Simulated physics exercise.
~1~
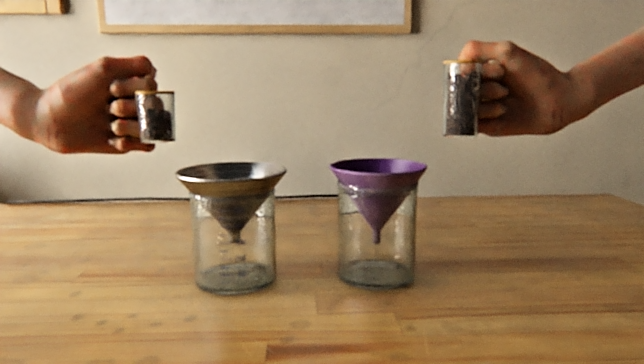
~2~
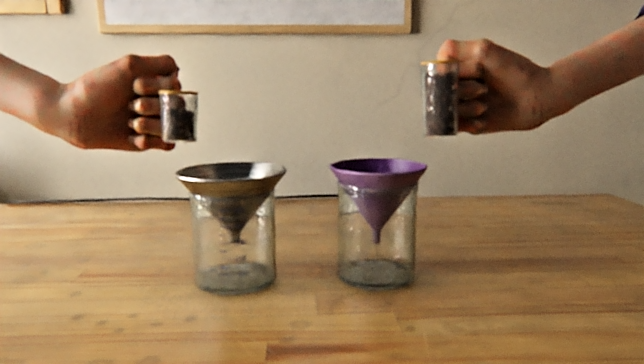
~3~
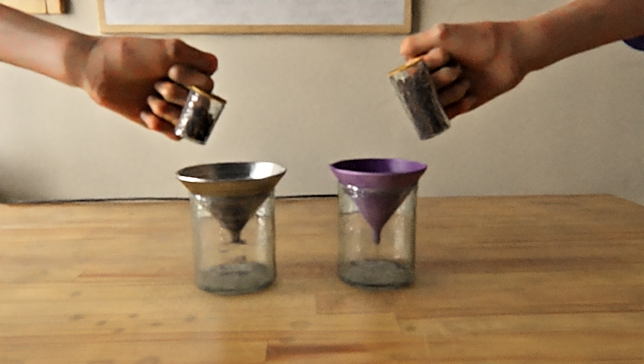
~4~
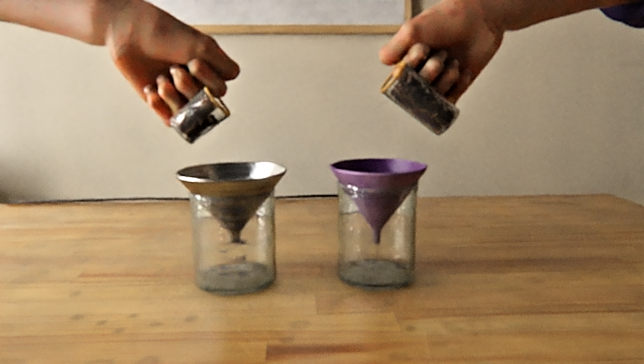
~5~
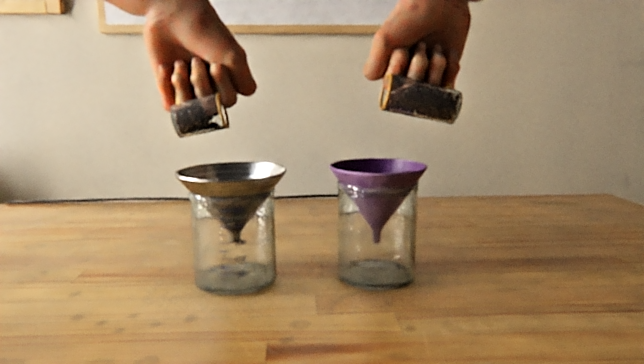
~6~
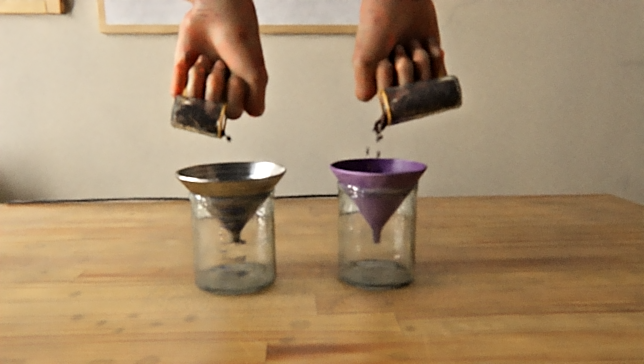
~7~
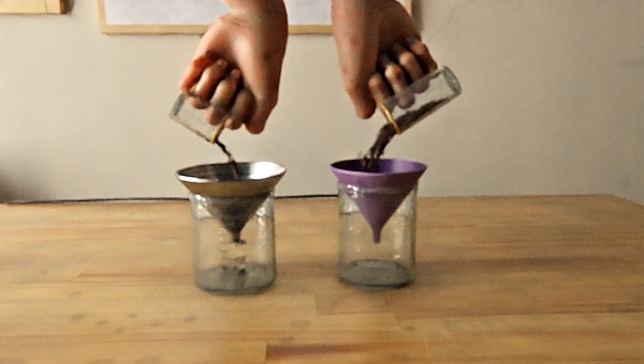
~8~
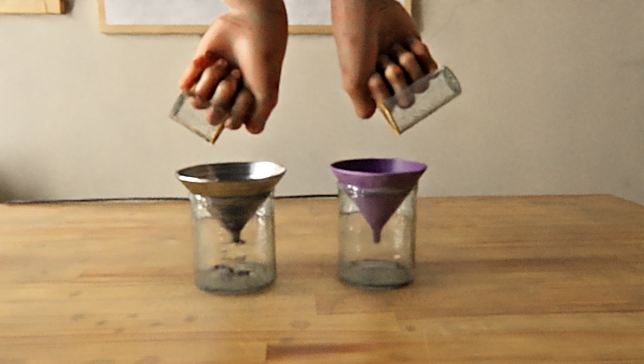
The footage shows two hands bringing small cups of dark grains over a metallic funnel and a purple funnel set in glass jars, then tipping them until empty. Nearly all the grains stay in the funnels, with only a stray few in the left jar.
